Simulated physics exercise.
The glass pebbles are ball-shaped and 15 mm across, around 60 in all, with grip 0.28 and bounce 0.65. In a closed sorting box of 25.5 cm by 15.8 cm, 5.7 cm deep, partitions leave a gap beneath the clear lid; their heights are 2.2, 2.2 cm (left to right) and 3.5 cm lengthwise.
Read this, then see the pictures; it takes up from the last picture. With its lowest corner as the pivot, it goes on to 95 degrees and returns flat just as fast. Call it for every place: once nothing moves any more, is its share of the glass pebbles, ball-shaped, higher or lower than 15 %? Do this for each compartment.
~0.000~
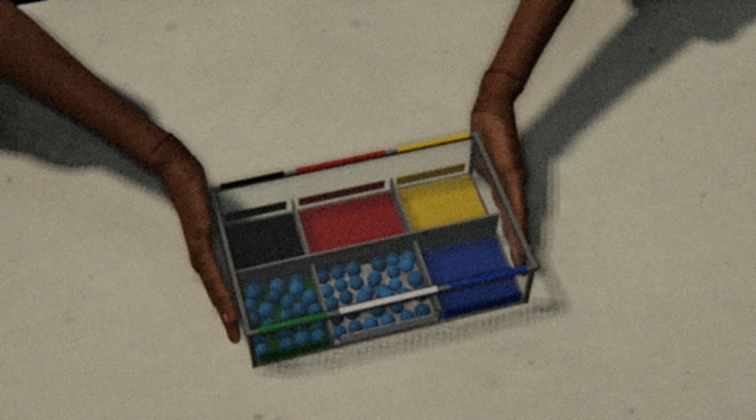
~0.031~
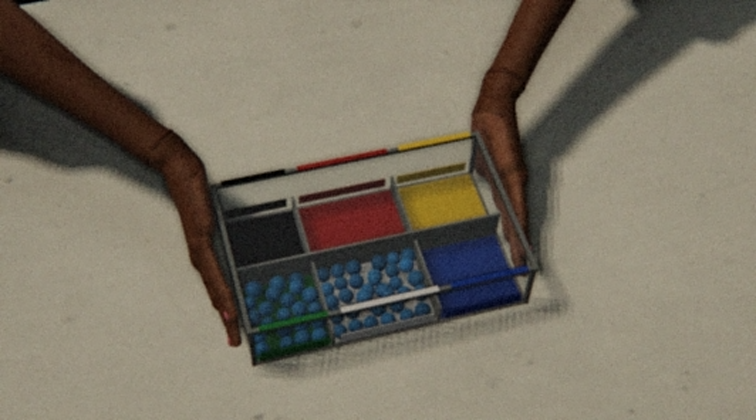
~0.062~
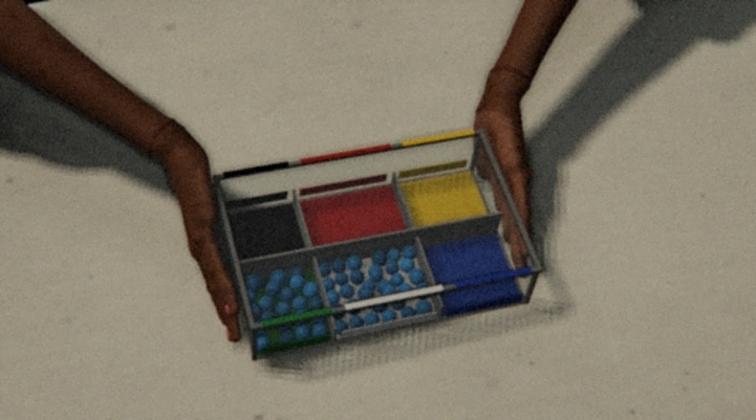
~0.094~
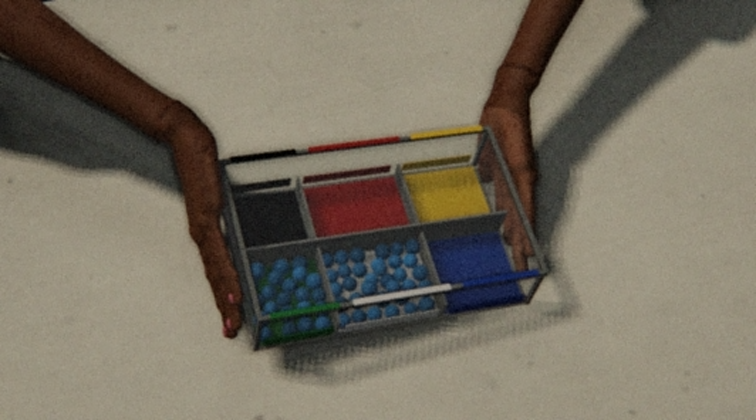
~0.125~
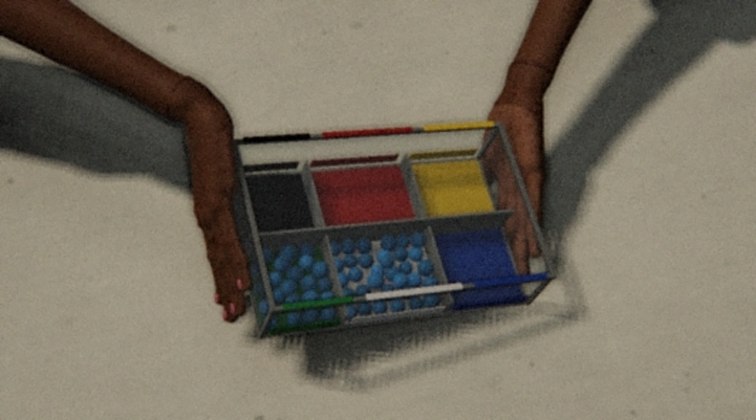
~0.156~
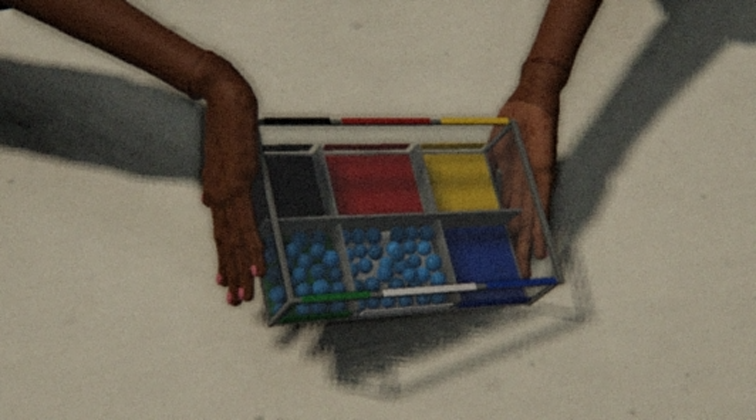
Final shares: Red compartment lower, blue compartment higher, green compartment lower, yellow compartment lower, white compartment higher, black compartment lower.
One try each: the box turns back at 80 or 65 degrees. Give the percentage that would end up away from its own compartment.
First try: Around 75 %; second try: Around 55 %.
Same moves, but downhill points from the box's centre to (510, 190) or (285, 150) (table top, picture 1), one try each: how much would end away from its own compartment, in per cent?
About 90 and 65 per cent.
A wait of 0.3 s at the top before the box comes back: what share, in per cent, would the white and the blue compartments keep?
Then: White 20; blue 80.
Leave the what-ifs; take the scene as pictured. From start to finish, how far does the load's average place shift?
Net shift: Approx. 10.5 cm.
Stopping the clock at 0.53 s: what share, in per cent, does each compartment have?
Shares - red: 0; blue: 10; green: 25; yellow: 0; white: 65; black: 0.
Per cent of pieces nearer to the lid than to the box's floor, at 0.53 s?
80 per cent, give or take.
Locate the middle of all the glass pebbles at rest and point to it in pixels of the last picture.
At about (465, 282).
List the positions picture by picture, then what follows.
In the first frame, box tilt 0 degrees, front corners at (251, 332) and (532, 267); green 40 %, white 60 %.
In the second frame, box tilt 1 degrees, front corners at (251, 330) and (533, 267).
In the third frame, box tilt 4 degrees, front corners at (255, 325) and (536, 269), lowest corner right front.
In the fourth frame, box tilt 9 degrees, front corners at (262, 317) and (543, 271), lowest corner right front.
In the fifth frame, box tilt 16 degrees, front corners at (275, 307) and (551, 275), lowest corner right front.
In the sixth frame, box tilt 24 degrees, front corners at (293, 299) and (559, 279), lowest corner right front; green 40 %, white 60 %. The box's pace is about 250 degrees a second.
Then, at 0.53 s, tilt 94 degrees; blue 10 %, green 25 %, white 65 %.
After 0.79 s, tilt 37 degrees; blue 70 %, white 30 %.
After 1.15 s, tilt 0 degrees; blue 75 %, white 25 %.
By 1.8 s all is still; red 0 %, blue 75 %, green 0 %, yellow 0 %, white 25 %, black 0 %.
